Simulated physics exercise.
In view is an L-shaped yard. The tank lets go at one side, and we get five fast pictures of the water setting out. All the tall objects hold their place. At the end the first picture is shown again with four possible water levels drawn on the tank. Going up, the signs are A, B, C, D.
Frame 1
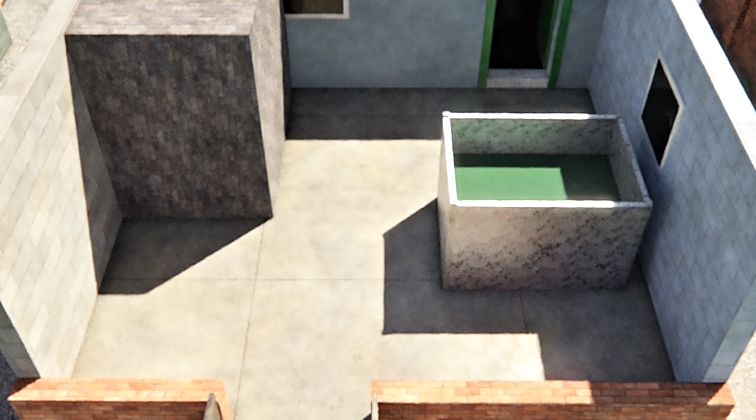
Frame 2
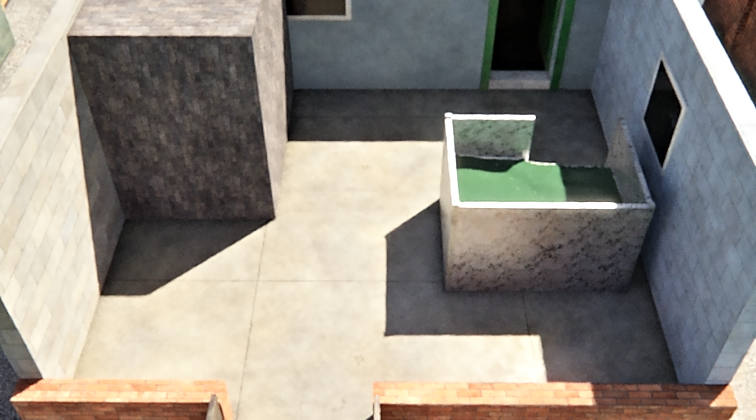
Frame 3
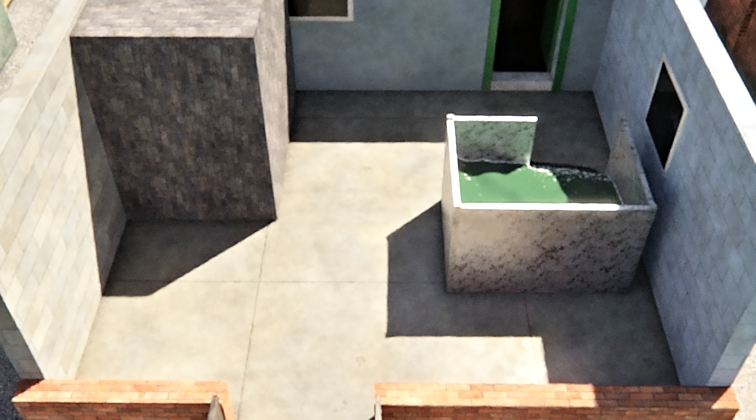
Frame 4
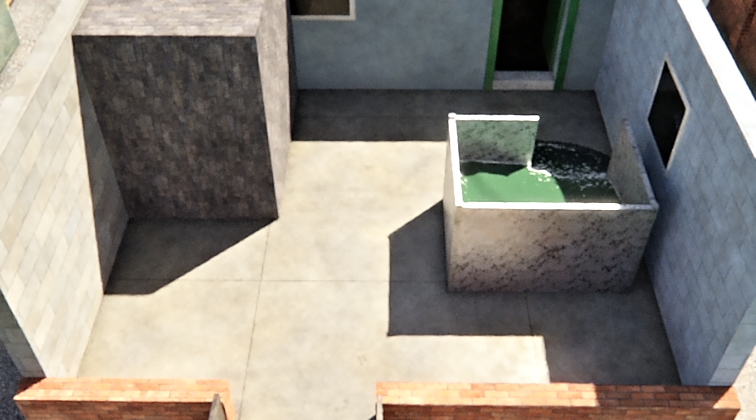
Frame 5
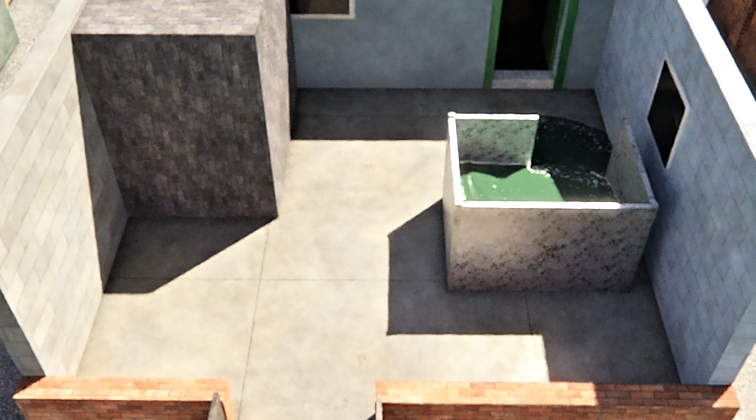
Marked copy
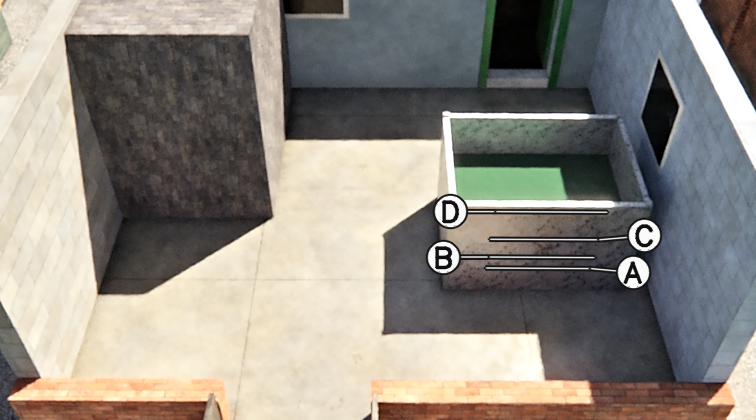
Green water sloshing and sinking lower in a stone tank after part of its back wall opens, in a walled yard.
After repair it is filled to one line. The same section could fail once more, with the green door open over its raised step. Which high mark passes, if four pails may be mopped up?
I would pick line A.
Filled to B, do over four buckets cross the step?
Yes, it does.
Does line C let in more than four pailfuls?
Yes, that goes wrong.
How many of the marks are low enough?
One.
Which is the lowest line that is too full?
That would be B.
On the marked copy, A at (538, 268); B at (540, 257); C at (544, 239); D at (550, 211); from the bottom up A, B, C, D.
With A, a bucket or two gets in.
With B, about 9 bucketfuls get in.
With C, dozens of bucketfuls pour in.
With D, dozens of bucketfuls pour in.
